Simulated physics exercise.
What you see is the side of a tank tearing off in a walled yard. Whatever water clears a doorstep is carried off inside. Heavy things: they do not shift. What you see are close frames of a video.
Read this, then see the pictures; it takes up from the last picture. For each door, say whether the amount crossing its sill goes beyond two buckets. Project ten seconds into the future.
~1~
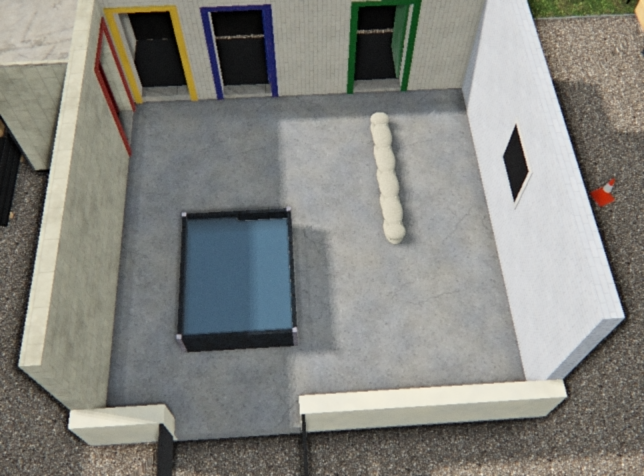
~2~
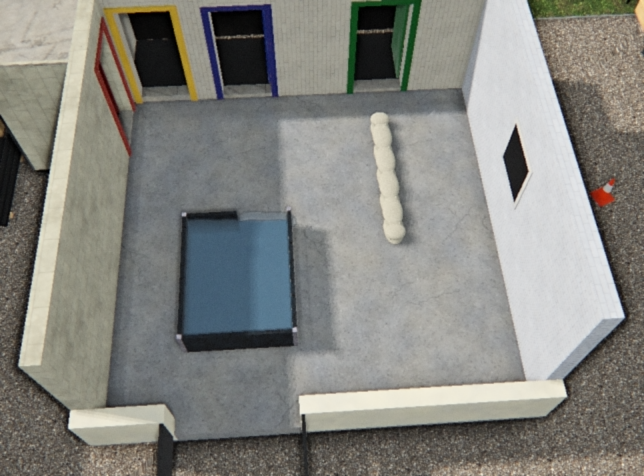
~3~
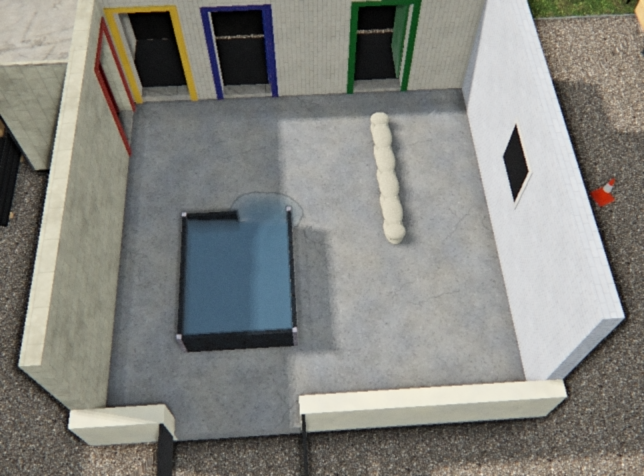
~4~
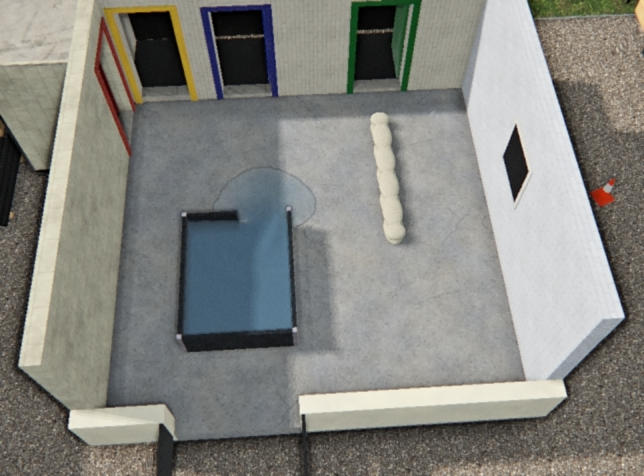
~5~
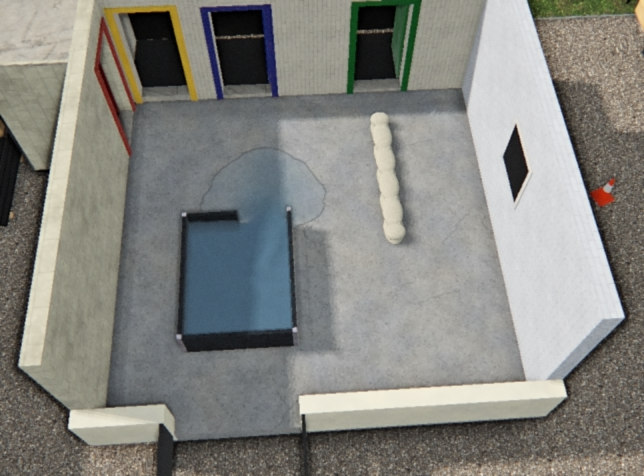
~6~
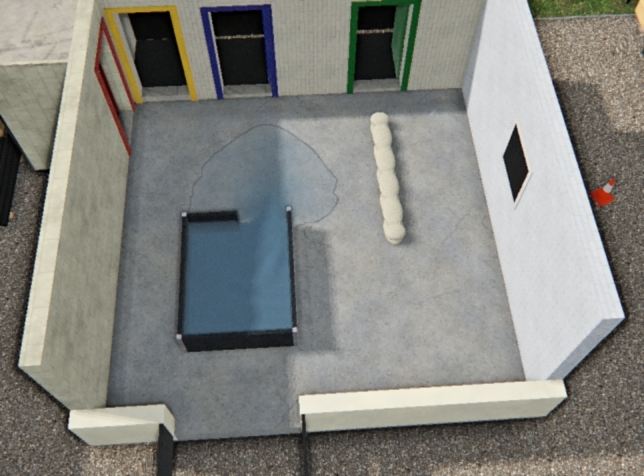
Result: I expect the green door to let through too much; I expect the red door to let through too much; I expect the yellow door to let through an acceptable amount; I expect the blue door to let through too much.
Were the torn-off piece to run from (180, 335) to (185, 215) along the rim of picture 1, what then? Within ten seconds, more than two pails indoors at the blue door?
Blue door remains below.
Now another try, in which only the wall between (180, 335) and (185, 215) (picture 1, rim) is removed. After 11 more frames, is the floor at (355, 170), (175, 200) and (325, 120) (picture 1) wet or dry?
So: Spared, then wetted, then spared.
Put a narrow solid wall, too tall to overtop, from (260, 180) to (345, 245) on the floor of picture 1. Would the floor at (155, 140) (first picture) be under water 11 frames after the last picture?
That spot would be inundated.
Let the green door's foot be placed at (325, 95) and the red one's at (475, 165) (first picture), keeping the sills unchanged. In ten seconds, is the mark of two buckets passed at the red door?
Note: Red does not reach the limit.
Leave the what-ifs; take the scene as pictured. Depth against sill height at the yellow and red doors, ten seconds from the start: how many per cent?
Respectively about 40 and 90 per cent.
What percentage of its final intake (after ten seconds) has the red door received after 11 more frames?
I make it 0 per cent.
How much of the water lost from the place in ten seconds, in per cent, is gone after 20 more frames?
It should be close to 60 percent by then.
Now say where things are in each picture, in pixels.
The first picture shows the water tank at (238, 272) is whole and still.
In the second picture, the front is at a hidden place, out from the gap on the water tank's far side.
In the third picture, water pours out on the water tank's far side and has run to (243, 200).
In the fourth picture, water pours out on the water tank's far side and has run to (253, 173).
In the fifth picture, the front is at (273, 153), out from the gap on the water tank's far side.
In the sixth picture, the front is at (269, 129), out from the gap on the water tank's far side.
A moment on, water covers 20 % of the floor; the green door not reached, the red door not reached, the yellow door not reached, the blue door under two buckets in.
Next, water covers 25 % of the floor; the green door wet at the sill, nothing in, the red door not reached, the yellow door wet at the sill, nothing in, the blue door over two buckets in.
Then, water covers 35 % of the floor; the green door over two buckets in, the red door under two buckets in, the yellow door wet at the sill, nothing in, the blue door over two buckets in.
Later, water covers 55 % of the floor; the green door over two buckets in, the red door over two buckets in, the yellow door wet at the sill, nothing in, the blue door far over two buckets in.
In the end, water covers 85 % of the floor; the green door over two buckets in, the red door over two buckets in, the yellow door wet at the sill, nothing in, the blue door far over two buckets in.
